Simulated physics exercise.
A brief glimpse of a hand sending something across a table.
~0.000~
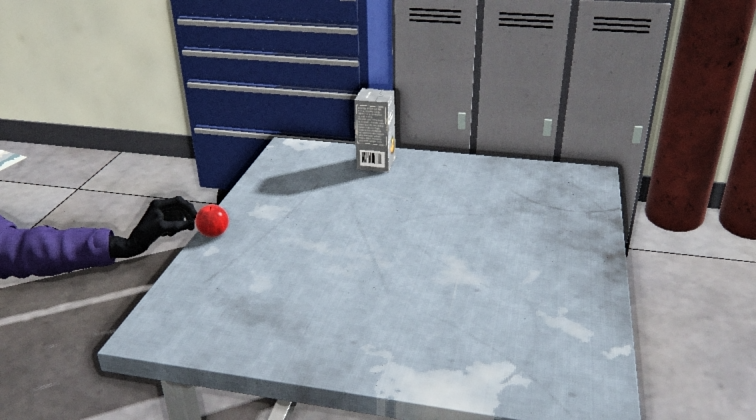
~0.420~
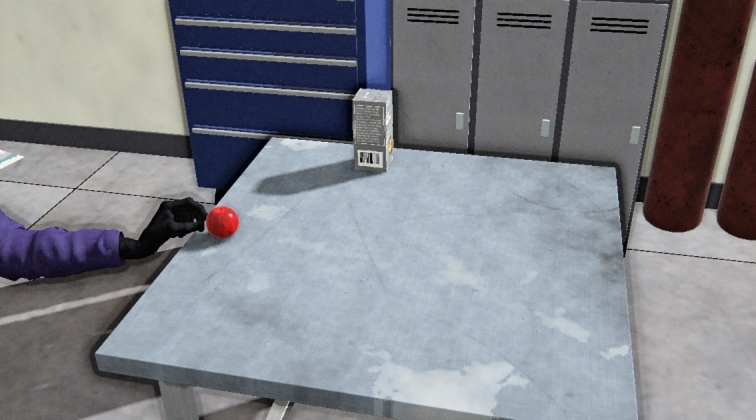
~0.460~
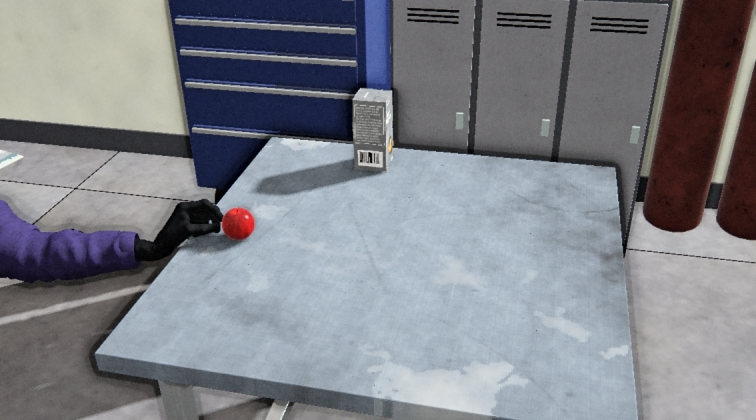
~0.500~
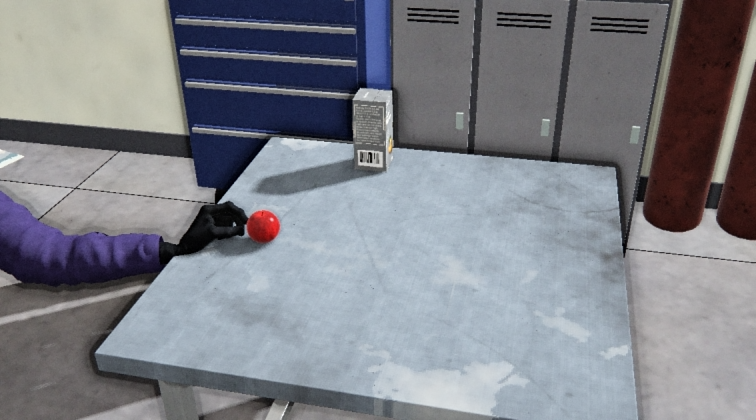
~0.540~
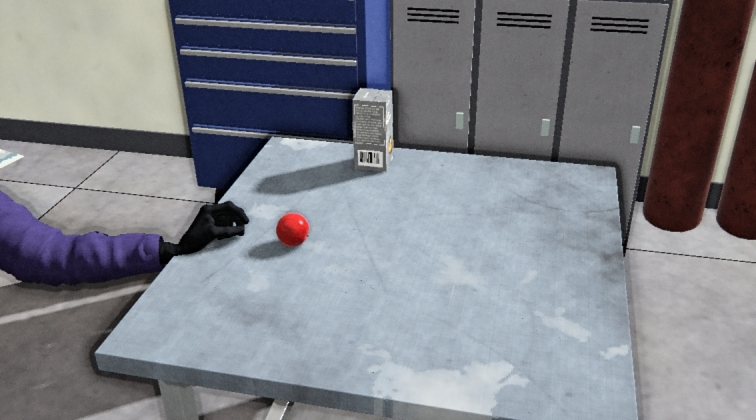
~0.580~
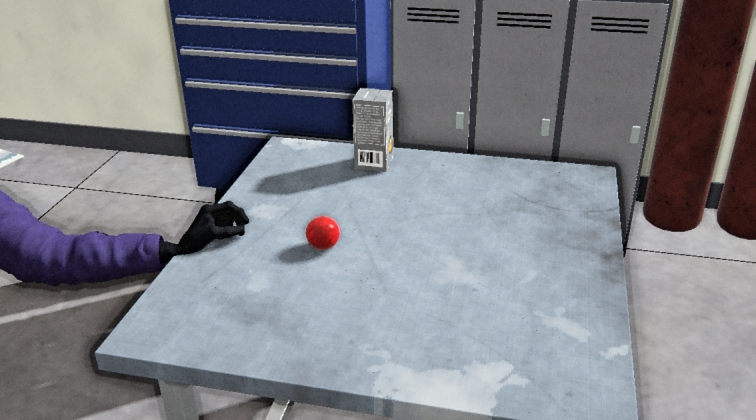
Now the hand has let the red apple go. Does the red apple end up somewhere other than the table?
Goes over.
By 0.78 s, red apple moved well along near (474, 251).
By 0.98 s, red apple moved well along near (629, 268).
By 1.28 s, red apple now off the table.
By 1.48 s, things are still on the move.
When it is over (1.6 s), off the table, red apple.
